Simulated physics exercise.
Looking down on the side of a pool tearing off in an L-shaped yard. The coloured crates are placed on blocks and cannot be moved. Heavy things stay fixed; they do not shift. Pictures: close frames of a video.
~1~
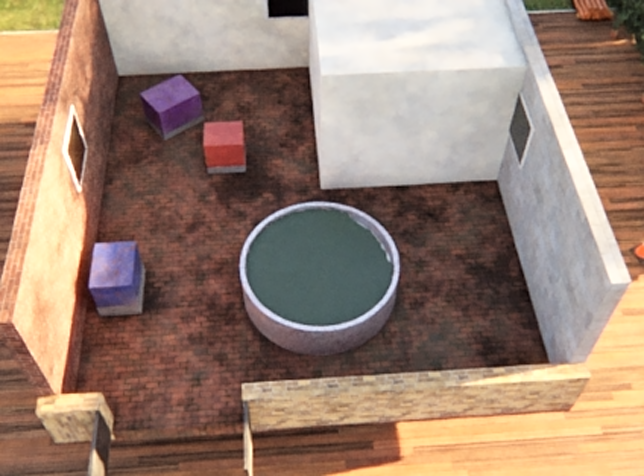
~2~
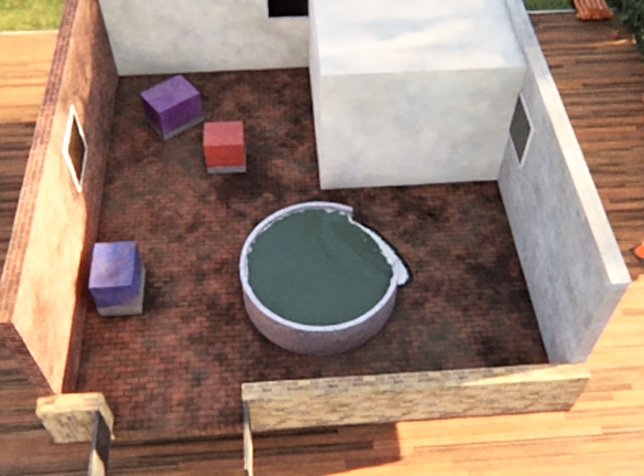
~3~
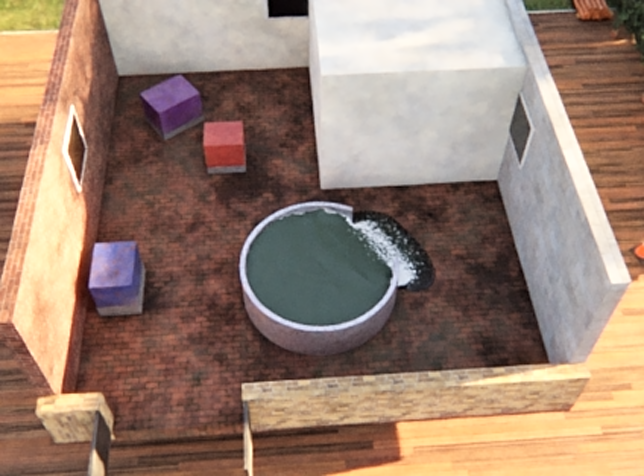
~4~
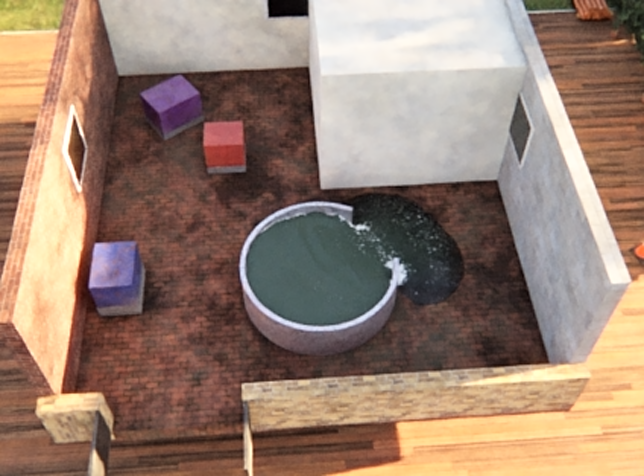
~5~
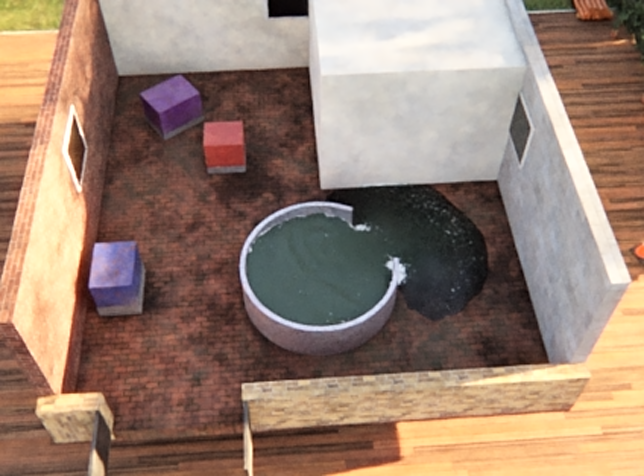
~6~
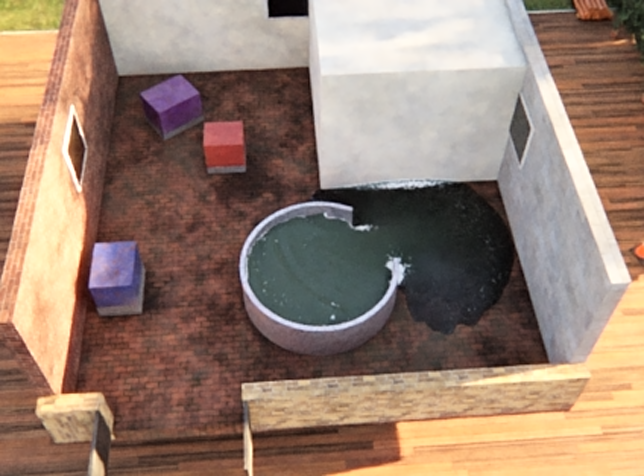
In a brick-paved, L-shaped yard with one red and two purplish boxes, a round pool of still, dark green water stands near a low wall. The pool's right side tears open, and water pours through the gap in white foam, then spreads across the bricks in a widening dark sheet, reaching the white block behind.
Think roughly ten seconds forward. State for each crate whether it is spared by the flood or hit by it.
My prediction: The purple crate is never reached; the blue crate is never reached; the red crate is never reached.
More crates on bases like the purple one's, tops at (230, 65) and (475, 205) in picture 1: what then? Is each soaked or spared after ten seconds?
Result, in sequence: Is missed, is inundated.
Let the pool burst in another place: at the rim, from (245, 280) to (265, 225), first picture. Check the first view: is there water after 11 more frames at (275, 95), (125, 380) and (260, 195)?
Obs. 1: Moisture-free; obs. 2: Sodden; obs. 3: Moisture-free.
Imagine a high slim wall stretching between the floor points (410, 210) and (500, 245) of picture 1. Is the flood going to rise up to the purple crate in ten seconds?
Purple stays clear.
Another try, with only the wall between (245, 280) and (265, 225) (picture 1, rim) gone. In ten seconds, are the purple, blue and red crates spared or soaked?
Result: Purple is swamped; blue is swamped; red is not reached.
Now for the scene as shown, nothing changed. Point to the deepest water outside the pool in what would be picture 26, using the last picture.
Deepest spot: Near (555, 386).
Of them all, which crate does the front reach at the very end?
I'd say the one in purple is last.
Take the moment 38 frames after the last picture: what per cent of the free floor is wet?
About 70 in a hundred.
A moment on, water covers 15 % of the floor; the purple crate not reached, the blue crate not reached, the red crate not reached.
Next, water covers 20 % of the floor; the purple crate not reached, the blue crate not reached, the red crate not reached.
Then, water covers 35 % of the floor; the purple crate not reached, the blue crate not reached, the red crate water round its plinth.
Later, water covers 70 % of the floor; the purple crate not reached, the blue crate water round its plinth, the red crate water round its plinth.
In the end, water covers 80 % of the floor; the purple crate stayed above the water, the blue crate stayed above the water, the red crate stayed above the water.
